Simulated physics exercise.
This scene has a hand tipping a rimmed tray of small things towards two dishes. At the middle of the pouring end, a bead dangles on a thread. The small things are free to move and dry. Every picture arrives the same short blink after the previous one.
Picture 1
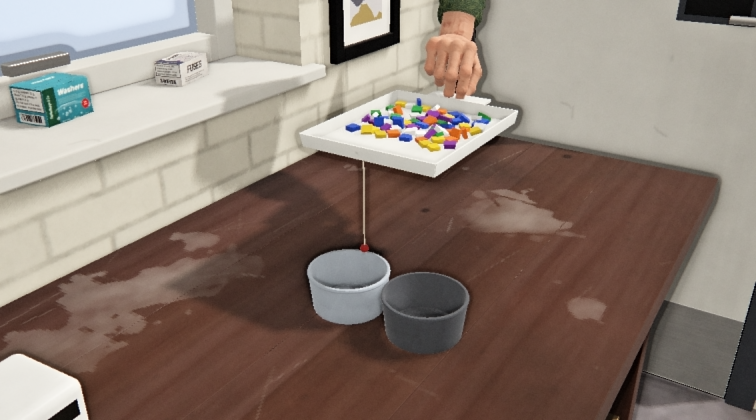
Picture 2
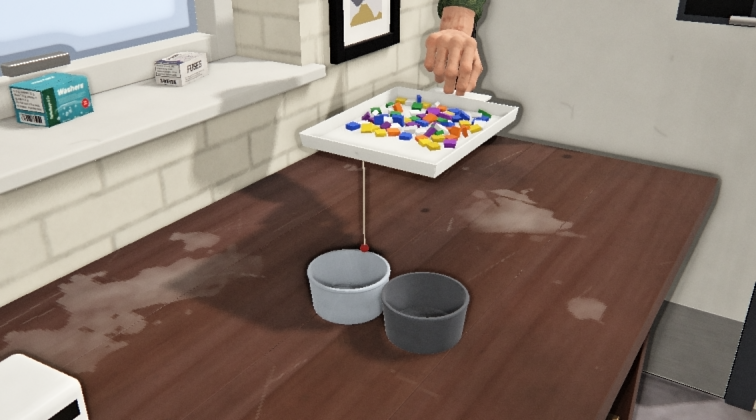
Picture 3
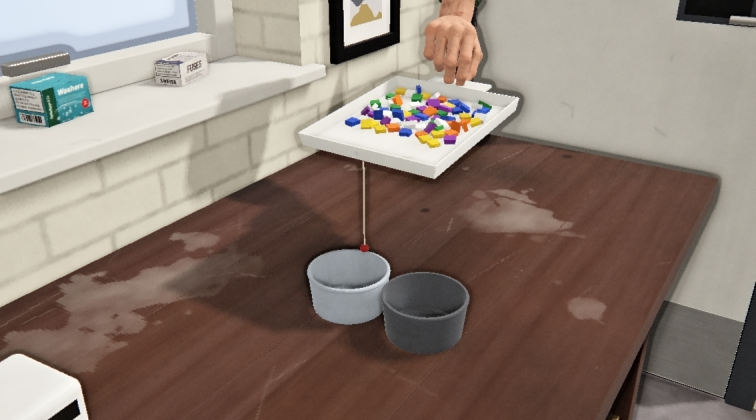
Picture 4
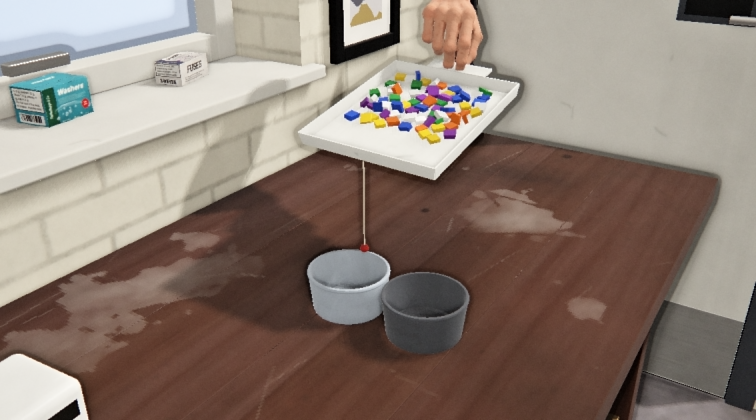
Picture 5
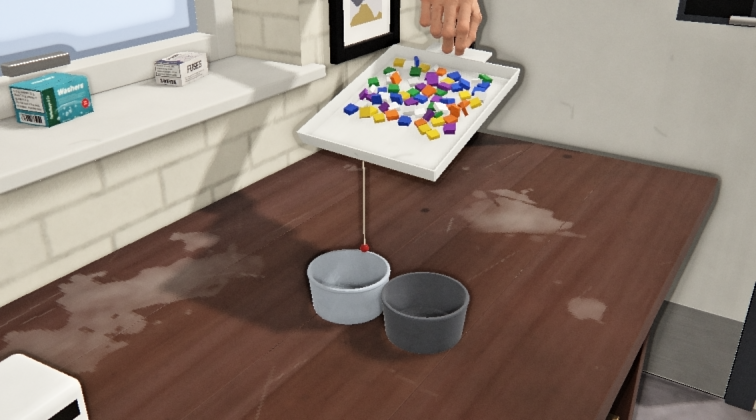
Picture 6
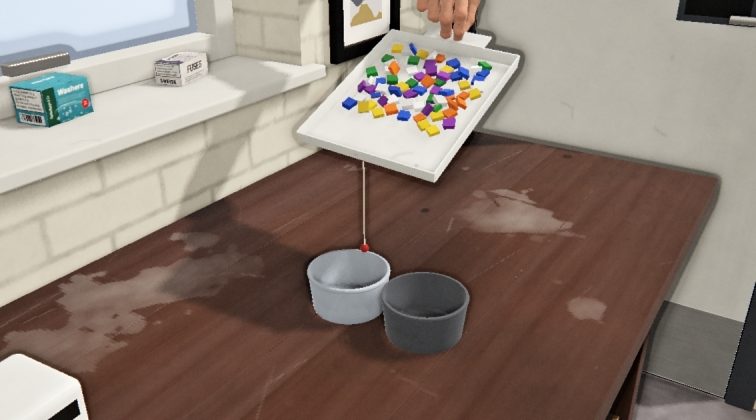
We see a hand holding a white tray of small colourful pieces above two dishes, one light grey and one dark grey, gradually tilting it toward them with its right front corner lowest, while a red bead hangs still.
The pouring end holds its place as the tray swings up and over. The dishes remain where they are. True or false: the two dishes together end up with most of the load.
True.
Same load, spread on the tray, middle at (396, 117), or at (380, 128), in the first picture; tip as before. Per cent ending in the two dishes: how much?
Close to 70 in a hundred, then close to 70 in a hundred.
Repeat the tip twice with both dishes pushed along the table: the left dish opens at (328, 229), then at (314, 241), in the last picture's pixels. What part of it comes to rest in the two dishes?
Close to 0 in a hundred, then close to 20 in a hundred.
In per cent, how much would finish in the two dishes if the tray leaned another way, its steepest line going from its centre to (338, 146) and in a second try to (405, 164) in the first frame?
Shares, approx.: 10 %, then 80 %.
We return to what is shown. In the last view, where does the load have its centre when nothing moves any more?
Last view, centre at rest - approx. (394, 328).
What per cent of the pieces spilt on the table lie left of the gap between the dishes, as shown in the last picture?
Roughly 80 in a hundred.
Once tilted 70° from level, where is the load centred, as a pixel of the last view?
(390, 149).
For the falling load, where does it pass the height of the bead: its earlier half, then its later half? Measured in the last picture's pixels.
It goes through near (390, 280) first, then near (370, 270).
Shortly afterwards, tray tipped steeply; the bulk on the tray; a little in the air.
Next, tray tipped past a quarter turn; near a quarter on the tray; near a quarter in the right dish; a little in the left dish; near a quarter outside both; near a quarter in the air.
Some moments later, tray tipped past a quarter turn; near a third in the right dish; near a quarter in the left dish; near a third outside both.
In the end, tray tipped past a quarter turn; near a third in the right dish; near a quarter in the left dish; near a third outside both.
